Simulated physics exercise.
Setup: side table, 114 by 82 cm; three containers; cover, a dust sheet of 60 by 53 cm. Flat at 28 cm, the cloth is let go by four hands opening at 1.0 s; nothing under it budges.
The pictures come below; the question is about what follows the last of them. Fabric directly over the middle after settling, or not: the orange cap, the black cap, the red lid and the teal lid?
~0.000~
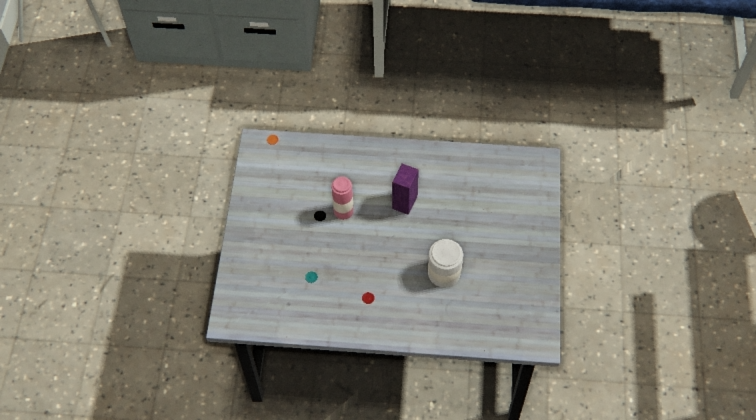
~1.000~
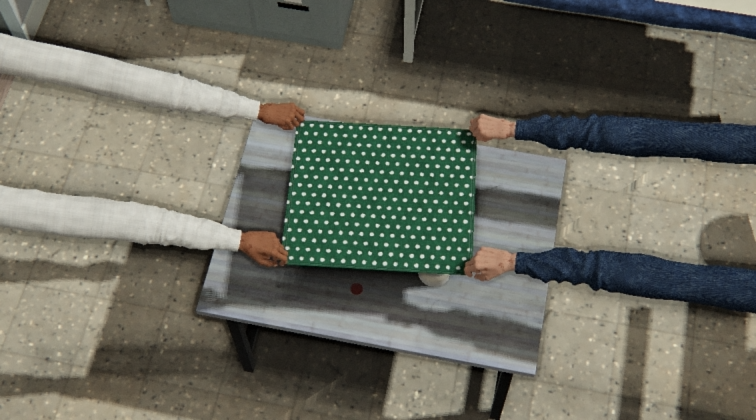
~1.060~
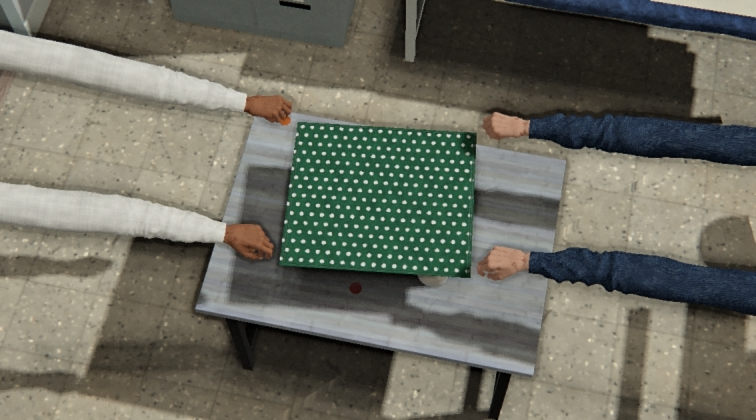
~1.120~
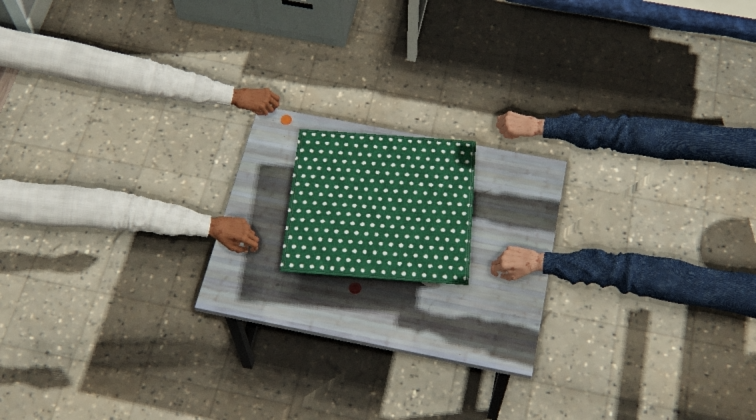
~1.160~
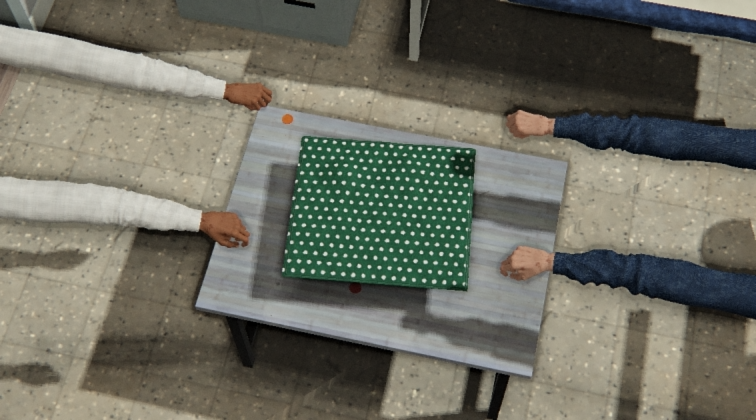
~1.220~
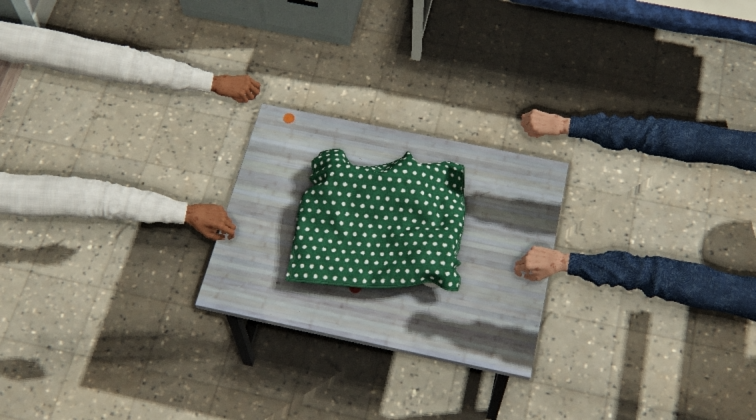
Outcome - orange cap: Not under, black cap: Under, red lid: Not under, teal lid: Under.
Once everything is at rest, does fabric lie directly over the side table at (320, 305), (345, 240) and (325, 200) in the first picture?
Result, same order: Visible, overlaid, overlaid.
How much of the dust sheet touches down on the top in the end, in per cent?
About 15 percent of it.
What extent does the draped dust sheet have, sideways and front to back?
58 cm x 48 cm, roughly.
After 1.4 s, 10 % of it is down, spanning 55 by 49 cm, above teal lid, black cap.
After 1.6 s, 15 % of it is down, spanning 57 by 50 cm, above teal lid, black cap.
After 1.7 s, 15 % of it is down, spanning 57 by 49 cm, above teal lid, black cap.
After 1.9 s, 15 % of it is down, spanning 58 by 49 cm, above teal lid, black cap.
After 2.7 s, 15 % of it is down, spanning 57 by 49 cm, above teal lid, black cap.
